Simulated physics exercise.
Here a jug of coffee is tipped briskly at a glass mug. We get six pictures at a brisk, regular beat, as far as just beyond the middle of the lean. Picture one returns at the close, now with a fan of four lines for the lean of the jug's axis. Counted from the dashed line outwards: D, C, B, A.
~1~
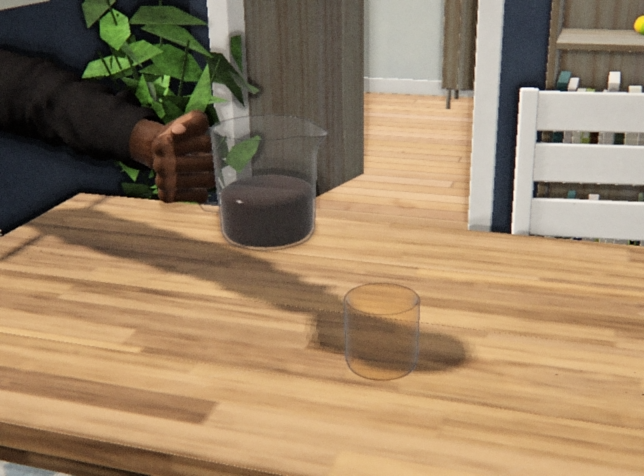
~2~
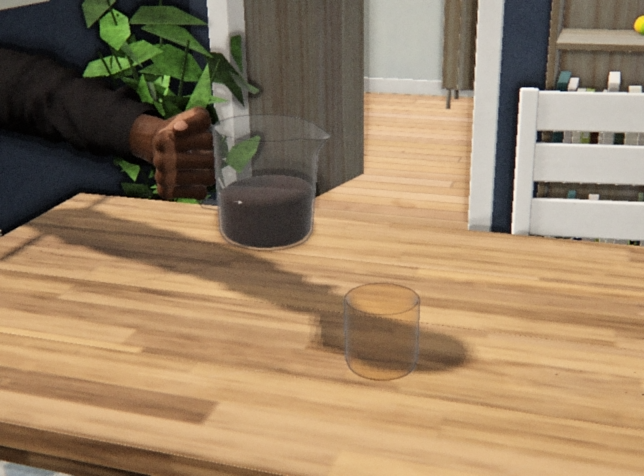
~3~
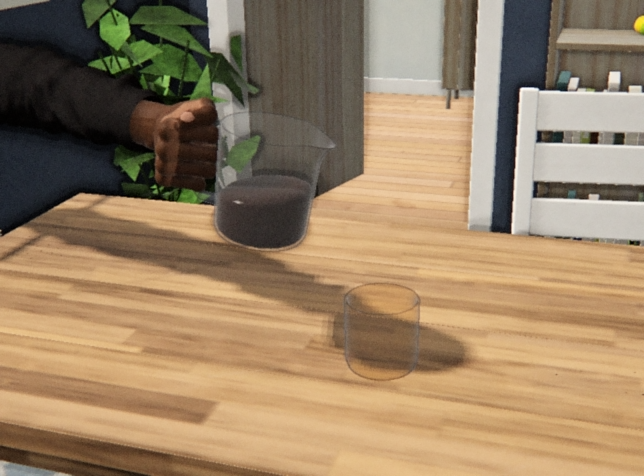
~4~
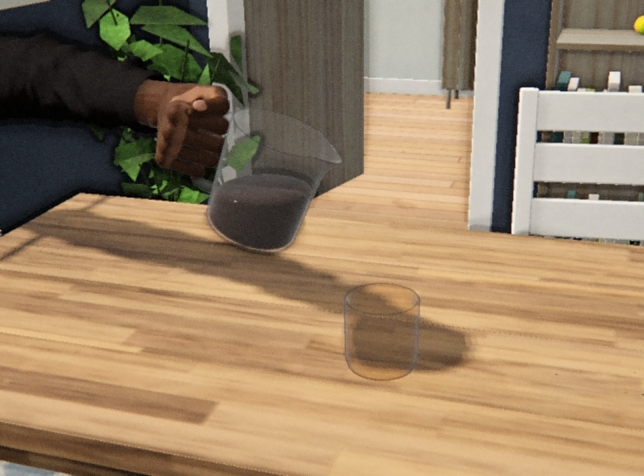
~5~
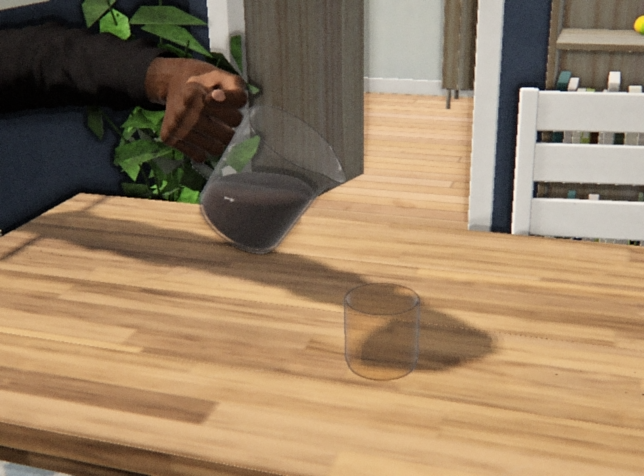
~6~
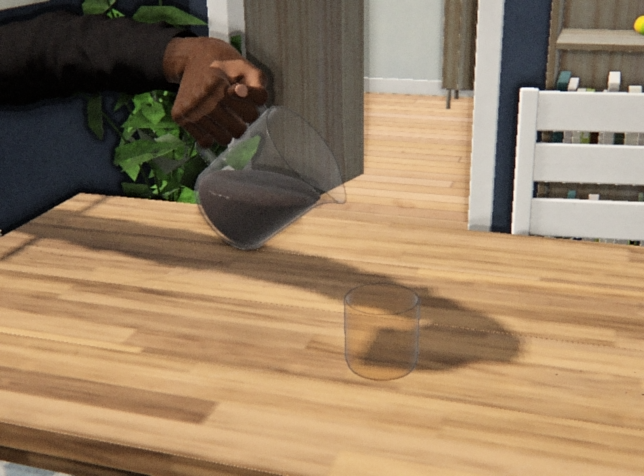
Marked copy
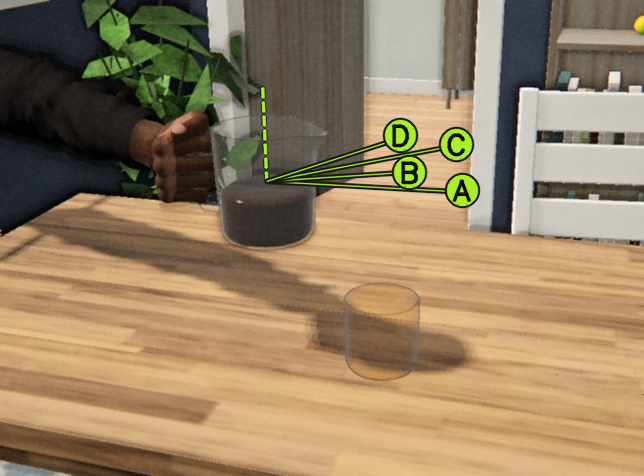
On a wooden table in a room with a leafy plant and a white chair behind, a dark-sleeved hand holds a clear jug of dark liquid upright, left of an empty glass. The hand rises and tilts the jug steeply rightward, and the liquid slants towards the lip, none leaving it.
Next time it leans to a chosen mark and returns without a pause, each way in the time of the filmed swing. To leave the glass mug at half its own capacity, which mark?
Go for C.
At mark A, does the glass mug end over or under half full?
Over half.
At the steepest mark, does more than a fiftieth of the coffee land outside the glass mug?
Yes.
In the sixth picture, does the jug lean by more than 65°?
No, it does not.
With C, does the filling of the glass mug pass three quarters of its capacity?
No, it does not.
In lime, A at (445, 191); B at (392, 173); C at (440, 148); D at (385, 143).
With A, the glass mug ends with about 78 % of what it can hold; 9 % of the coffee is spilt.
With B, the glass mug ends with about 61 % of what it can hold; 9 % of the coffee is spilt.
With C, the glass mug ends with about 51 % of what it can hold; 3 % of the coffee is spilt.
With D, the glass mug ends with about 35 % of what it can hold.
